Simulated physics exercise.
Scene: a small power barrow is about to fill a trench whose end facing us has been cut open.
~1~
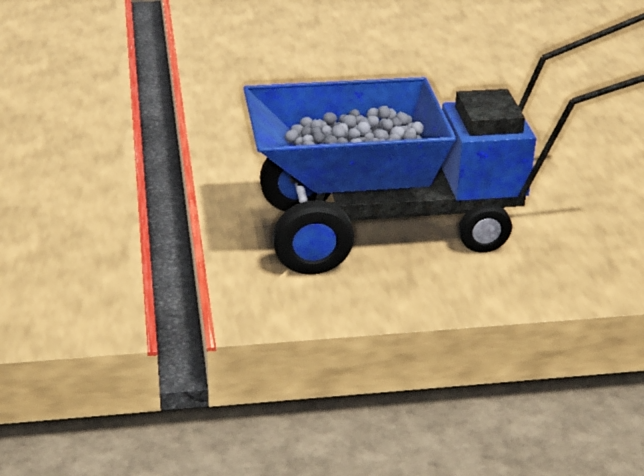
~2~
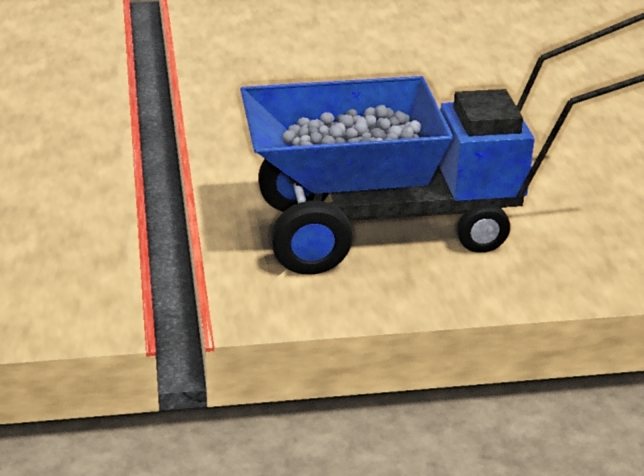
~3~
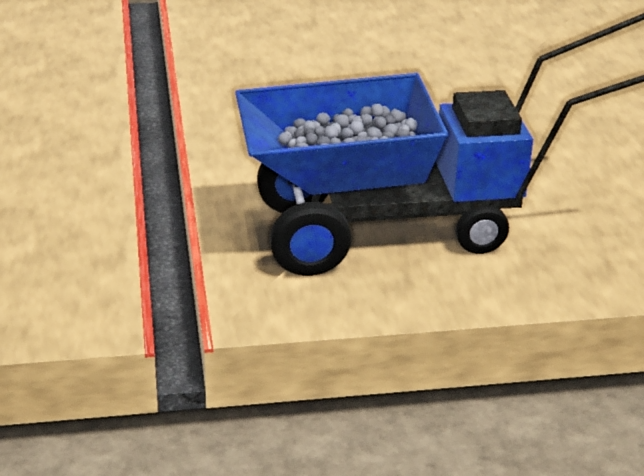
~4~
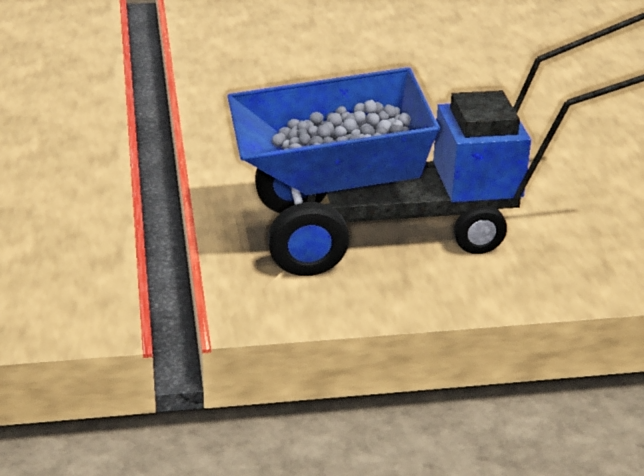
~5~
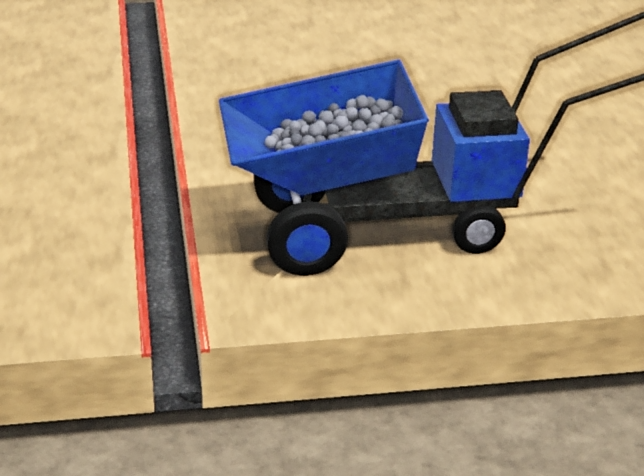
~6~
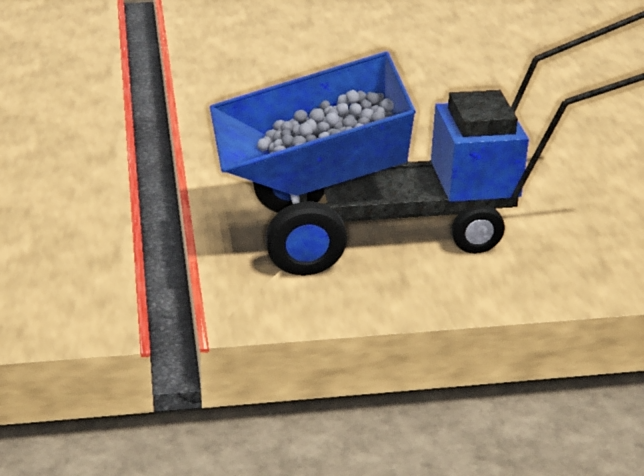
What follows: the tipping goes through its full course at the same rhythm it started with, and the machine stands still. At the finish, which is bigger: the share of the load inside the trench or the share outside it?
The share inside is bigger.
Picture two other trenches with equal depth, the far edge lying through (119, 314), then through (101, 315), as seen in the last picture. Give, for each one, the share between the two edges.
I'd say some 90 in a hundred, followed by 90 in a hundred.
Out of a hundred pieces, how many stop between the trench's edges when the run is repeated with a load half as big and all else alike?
Near 90 %.
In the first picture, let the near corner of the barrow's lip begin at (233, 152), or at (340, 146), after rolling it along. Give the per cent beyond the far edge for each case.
I'd put it at around 40 percent the first time and 0 percent the second.
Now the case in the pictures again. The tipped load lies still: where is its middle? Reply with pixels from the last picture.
Once it all stops, the middle lies near (162, 276).
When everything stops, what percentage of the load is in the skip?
Some 5 in a hundred.
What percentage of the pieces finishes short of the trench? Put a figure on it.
I'd estimate about 0 per cent of the load.
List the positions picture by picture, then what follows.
Lip of the skip at (259, 150), level; top of the load at (354, 134), round cobbles; first edge of the trench at (206, 307); far edge at (149, 311), the trench under half as wide as the skip, and about as deep as wide, in the first frame.
Lip of the skip at (256, 151), level; top of the load at (371, 145), in the second frame.
Lip of the skip at (251, 155), tipped barely; top of the load at (367, 144), in the third frame.
Lip of the skip at (243, 159), tipped a little; top of the load at (367, 132), in the fourth frame.
Lip of the skip at (233, 164), tipped a little; top of the load at (373, 129), in the fifth frame.
Lip of the skip at (223, 170), tipped clearly; top of the load at (363, 123); first edge of the trench at (199, 308); far edge at (142, 312), in the sixth frame.
Soon after the last picture, skip tipped steeply; all in the skip.
A little later, skip tipped right over; about half in the skip; about half in or heaped over the trench; a stray few beyond it.
Later still, skip tipped right over; a small part in the skip; most in or heaped over the trench; a small part beyond it.
At rest, skip tipped right over; a small part in the skip; most in or heaped over the trench; a small part beyond it.
